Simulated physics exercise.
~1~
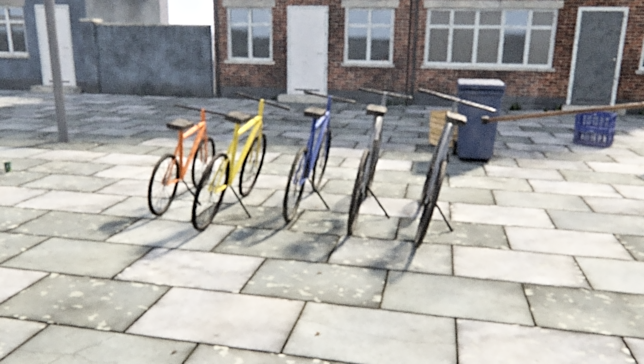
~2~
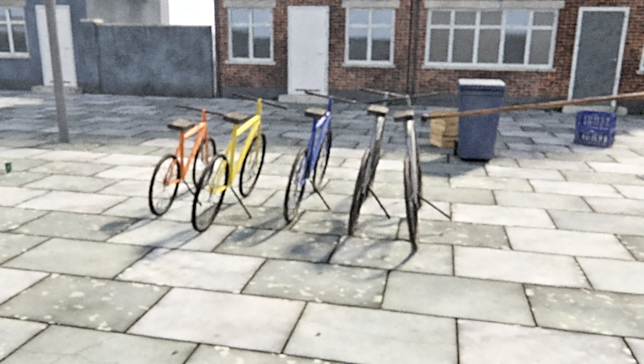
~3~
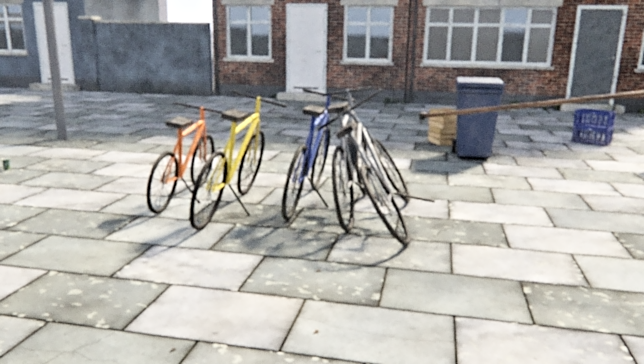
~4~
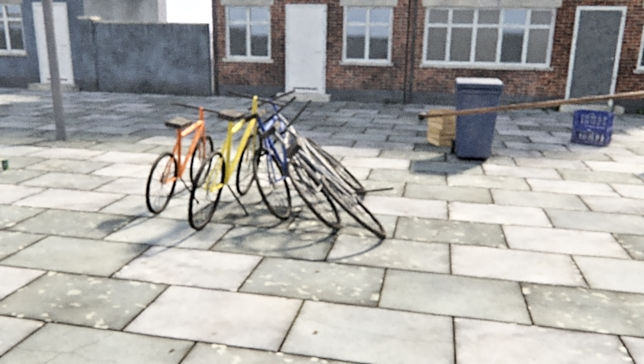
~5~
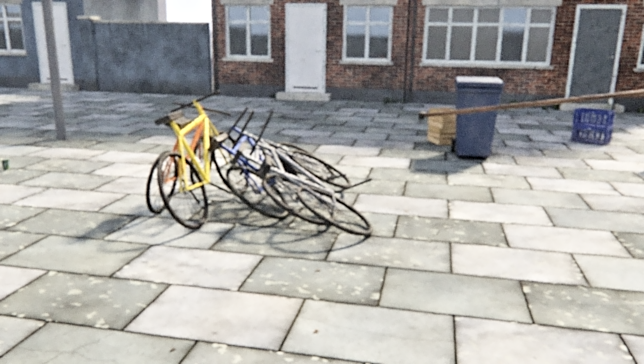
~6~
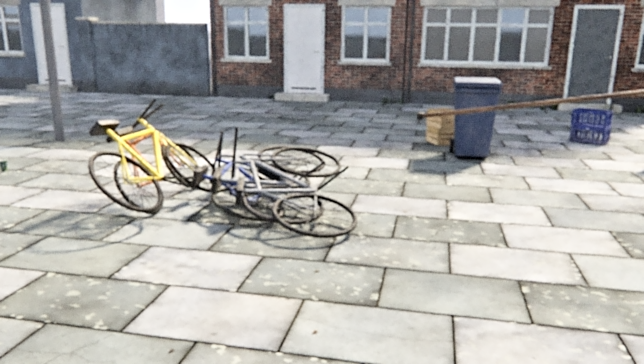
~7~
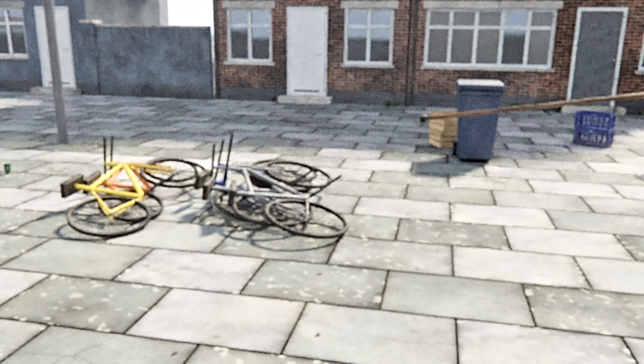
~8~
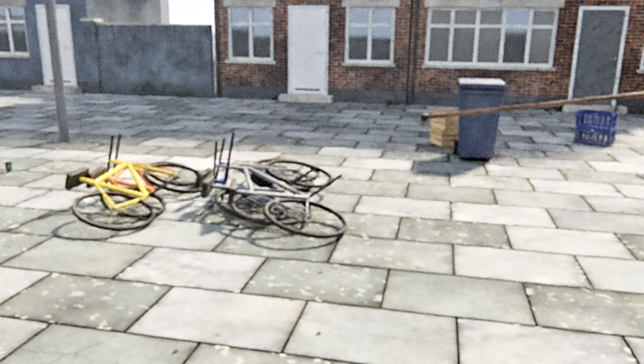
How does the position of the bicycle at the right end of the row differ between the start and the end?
At the start it stands upright at the right end of the row, near the pole. By the end it lies on the paving farther to the left, tangled in the right-hand heap of fallen bicycles.
